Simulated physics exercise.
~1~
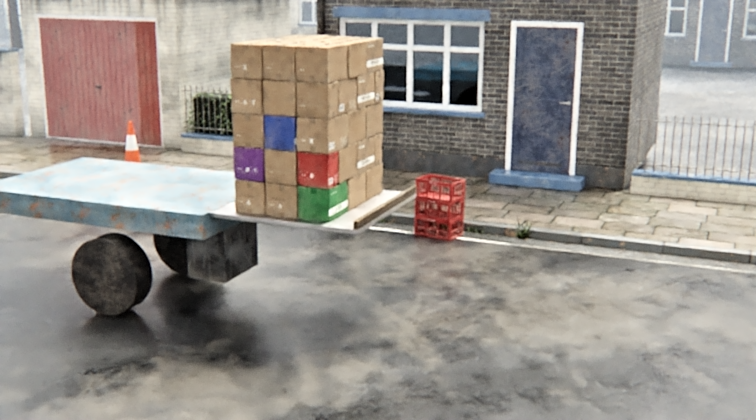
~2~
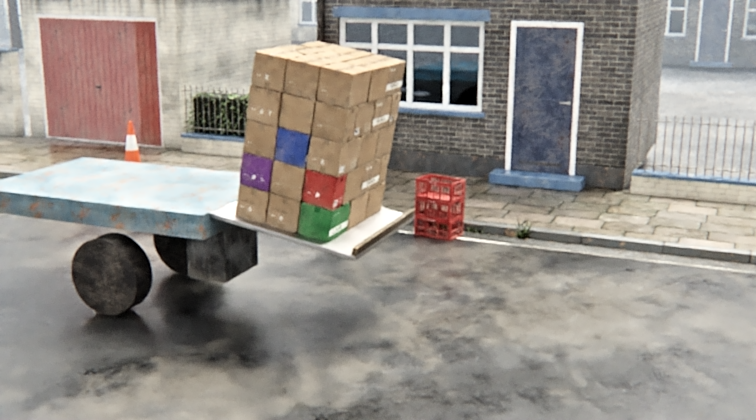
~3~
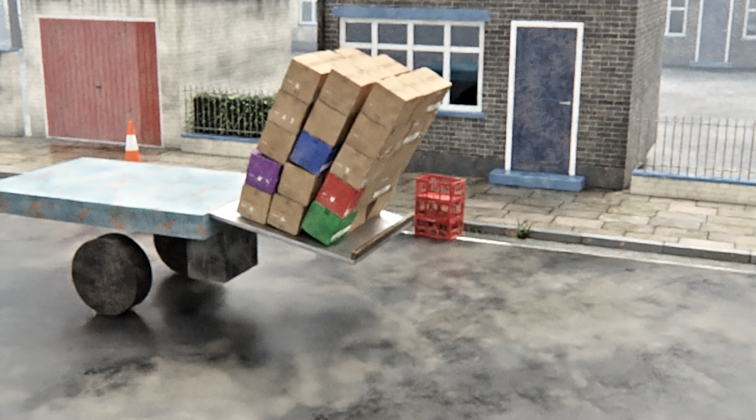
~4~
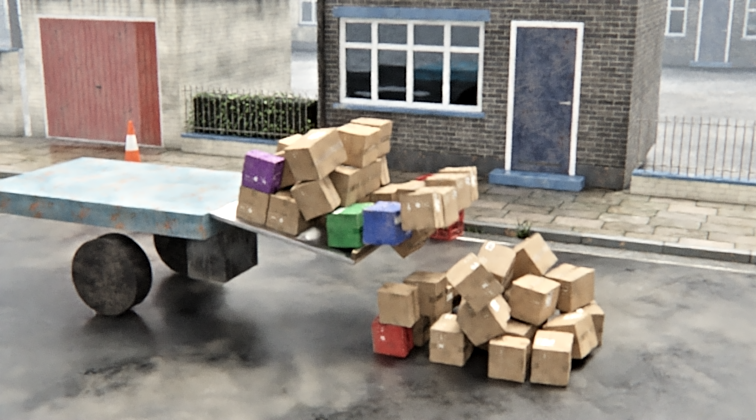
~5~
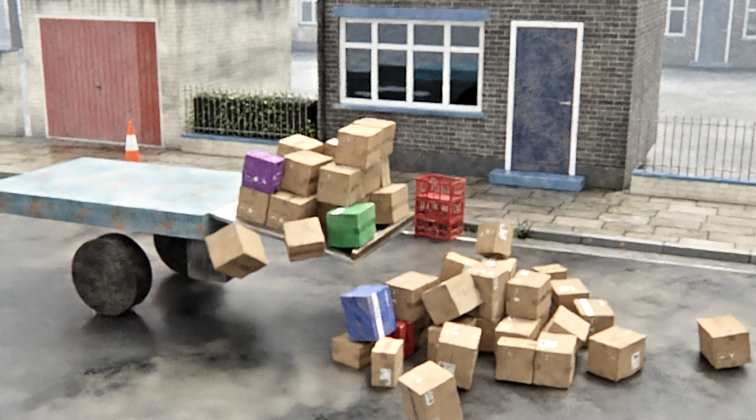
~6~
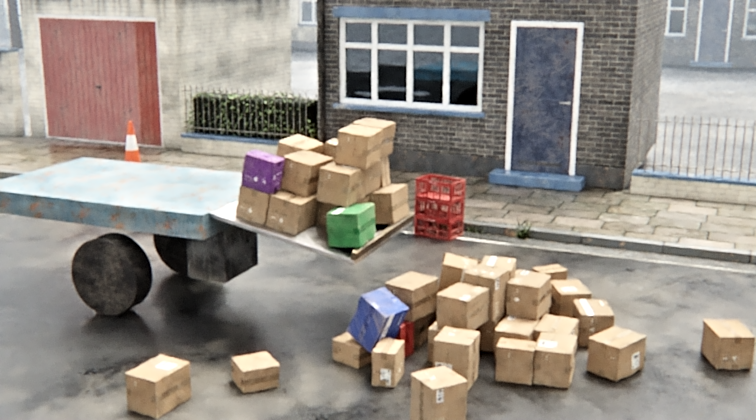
Wet street by brick house, stacked cartons leaning as a flatbed's flap tilts, then many tumbling onto the road, some staying aboard.
